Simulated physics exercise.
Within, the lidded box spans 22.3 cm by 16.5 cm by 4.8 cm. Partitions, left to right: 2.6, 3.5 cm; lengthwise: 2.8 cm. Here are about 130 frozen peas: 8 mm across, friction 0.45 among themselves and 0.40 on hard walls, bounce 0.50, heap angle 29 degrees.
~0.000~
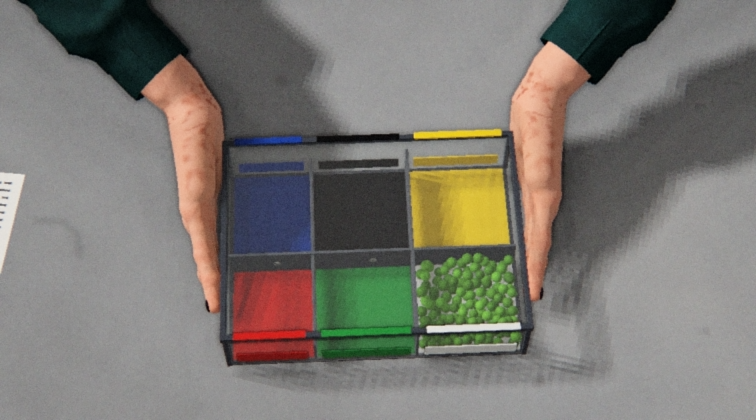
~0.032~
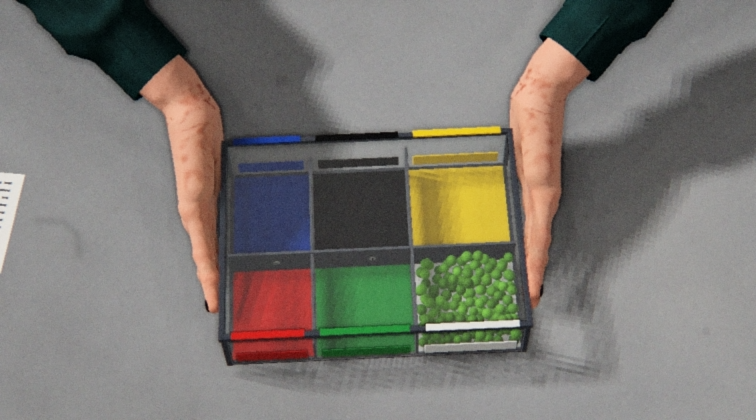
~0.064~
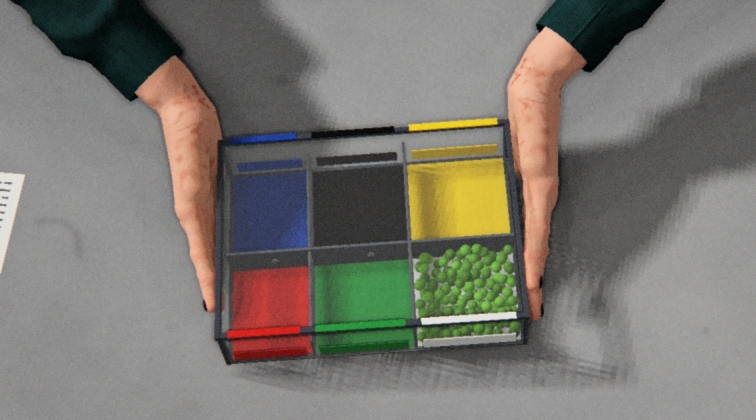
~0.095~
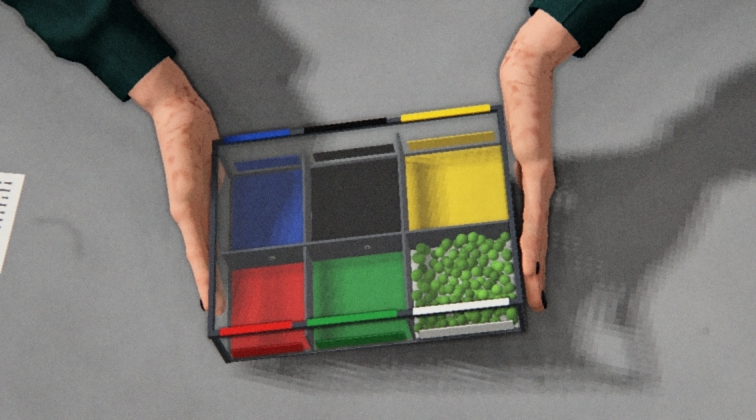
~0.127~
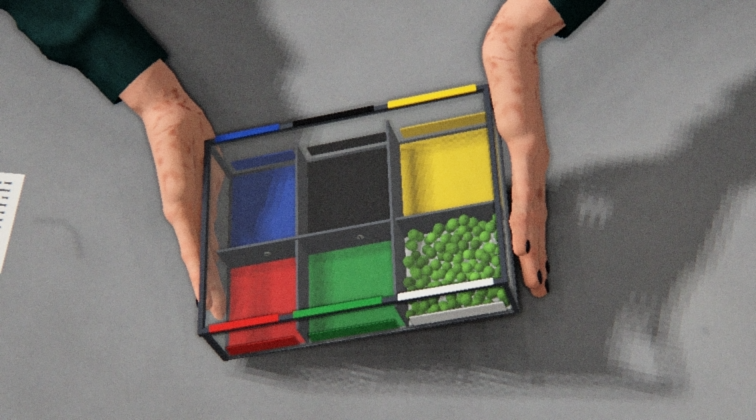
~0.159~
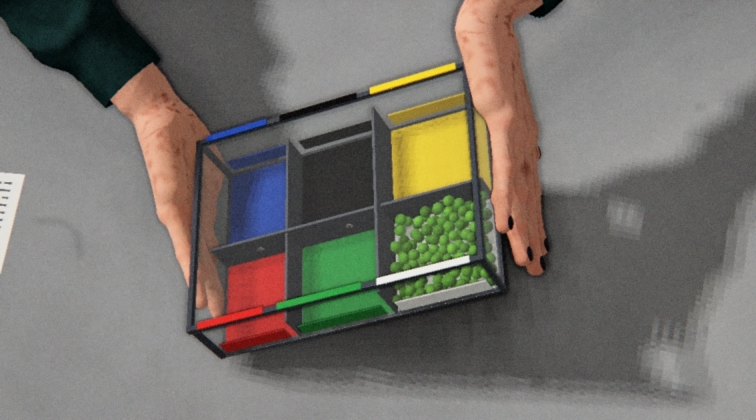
The clip opens on two hands holding a clear lidded box of six coloured compartments, lying nearly level, with green peas in the front right one. The hands then tilt it, slowly at first and then faster, raising the right side while the peas stay in their white compartment.
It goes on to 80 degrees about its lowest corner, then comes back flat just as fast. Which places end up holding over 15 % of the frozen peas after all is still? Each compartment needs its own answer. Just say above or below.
In order: Red compartment: Fails to beat the threshold. Blue compartment: Fails to beat the threshold. Green compartment: Fails to beat the threshold. Yellow compartment: Fails to beat the threshold. White compartment: Beats the threshold. Black compartment: Fails to beat the threshold.
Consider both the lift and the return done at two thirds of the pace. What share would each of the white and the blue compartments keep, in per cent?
White = 65 per cent, blue = 5 per cent.
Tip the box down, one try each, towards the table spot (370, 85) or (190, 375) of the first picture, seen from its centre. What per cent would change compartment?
Near 70 and 20 percent, in that order.
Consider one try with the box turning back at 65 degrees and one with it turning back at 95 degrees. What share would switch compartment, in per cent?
First try: Around 30 %; second try: Around 40 %.
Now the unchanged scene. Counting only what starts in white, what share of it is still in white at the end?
Around 70 percent stays put.
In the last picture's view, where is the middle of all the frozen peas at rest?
Look around (433, 295) in the last picture.
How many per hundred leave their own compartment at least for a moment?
Estimate: Near 30 %.
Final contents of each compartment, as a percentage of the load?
The red one ends with 5, blue 10, green 5, yellow 5, white 70 and black 5 per cent.
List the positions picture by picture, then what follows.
In the first frame, box tilt 0 degrees, front corners at (226, 337) and (528, 325); white 100 %.
In the second frame, box tilt 1 degrees, front corners at (224, 336) and (527, 322).
In the third frame, box tilt 4 degrees, front corners at (220, 335) and (524, 314), lowest corner left back.
In the fourth frame, box tilt 9 degrees, front corners at (214, 333) and (517, 300), lowest corner left back.
In the fifth frame, box tilt 16 degrees, front corners at (204, 330) and (502, 279), lowest corner left back.
In the sixth frame, box tilt 24 degrees, front corners at (193, 328) and (479, 256), lowest corner left back; white 100 %. Its pace works out near 240 degrees a second.
After 0.49 s, tilt 78 degrees; green 10 %, yellow 5 %, white 80 %.
After 0.72 s, tilt 29 degrees; red 5 %, blue 10 %, green 5 %, yellow 5 %, white 70 %, black 5 %.
Then, at 1.05 s, tilt 0 degrees; red 5 %, blue 10 %, green 5 %, yellow 5 %, white 70 %, black 5 %.
At rest (1.4 s), red 5 %, blue 10 %, green 5 %, yellow 5 %, white 70 %, black 5 %.
